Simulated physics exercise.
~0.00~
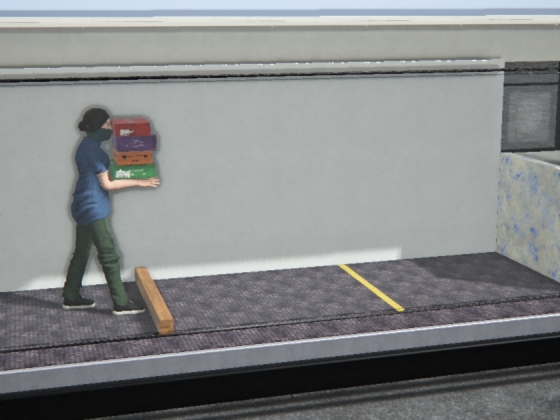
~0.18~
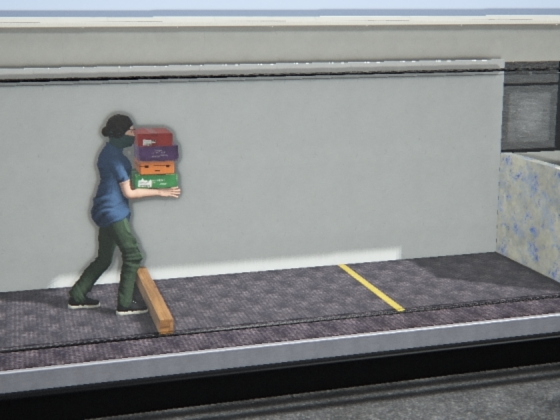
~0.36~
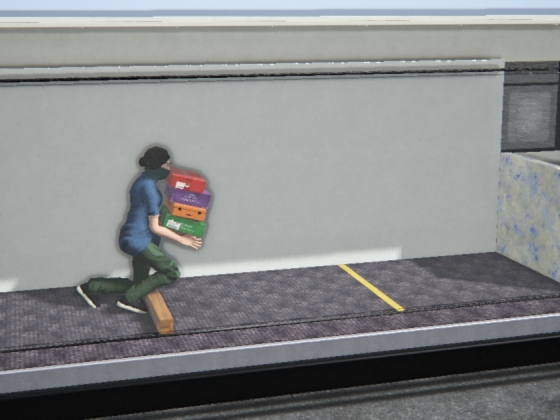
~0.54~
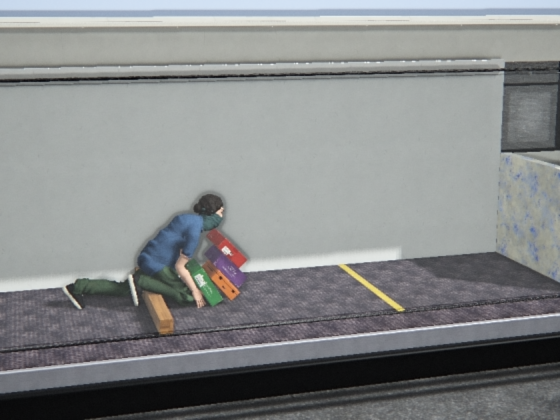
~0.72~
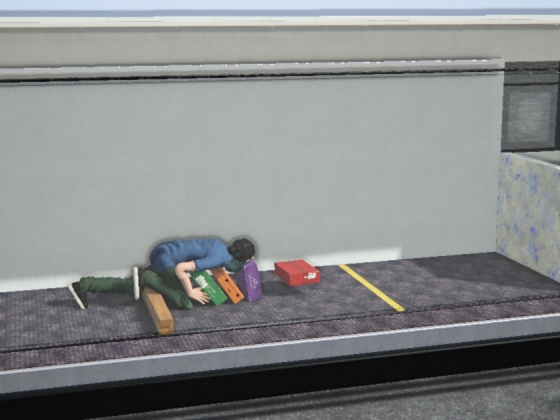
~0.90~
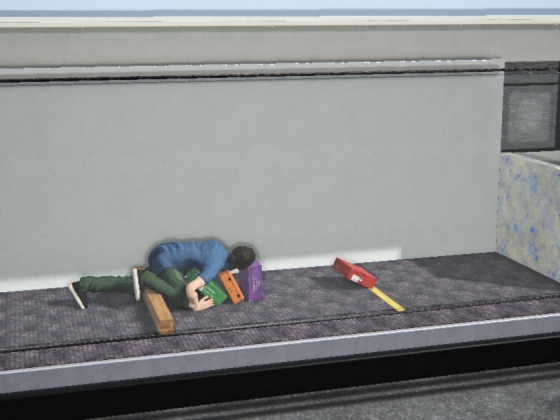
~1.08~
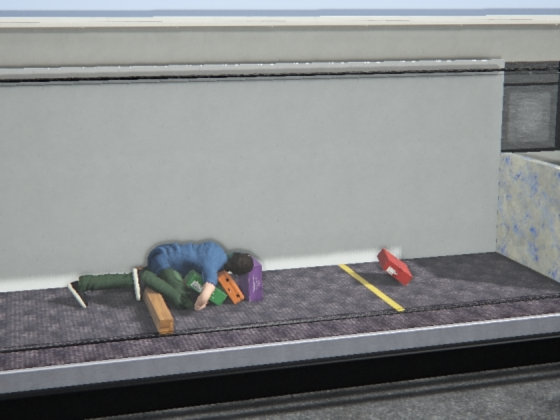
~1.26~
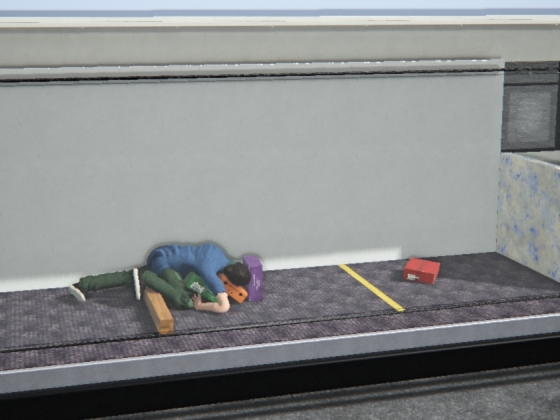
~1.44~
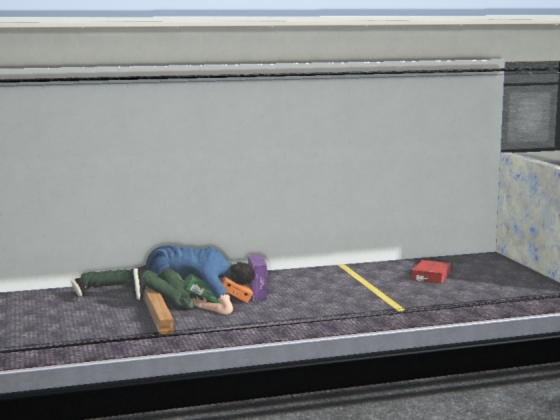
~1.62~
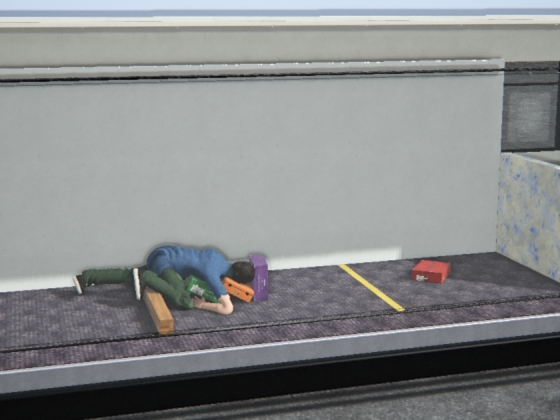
A porter in a blue shirt and green trousers walks right along a dark paved strip before a pale wall, seen from the side, hugging a stack with red on top, then purple, orange and green. A wooden rail lies at the feet, and a yellow line crosses the ground farther right. The porter drops to the knees at the rail and pitches forward as the stack tips. The red box tumbles away over the yellow line and settles beyond it. The porter ends curled over the green and orange boxes, with the purple one upended beside the head, all short of the line.
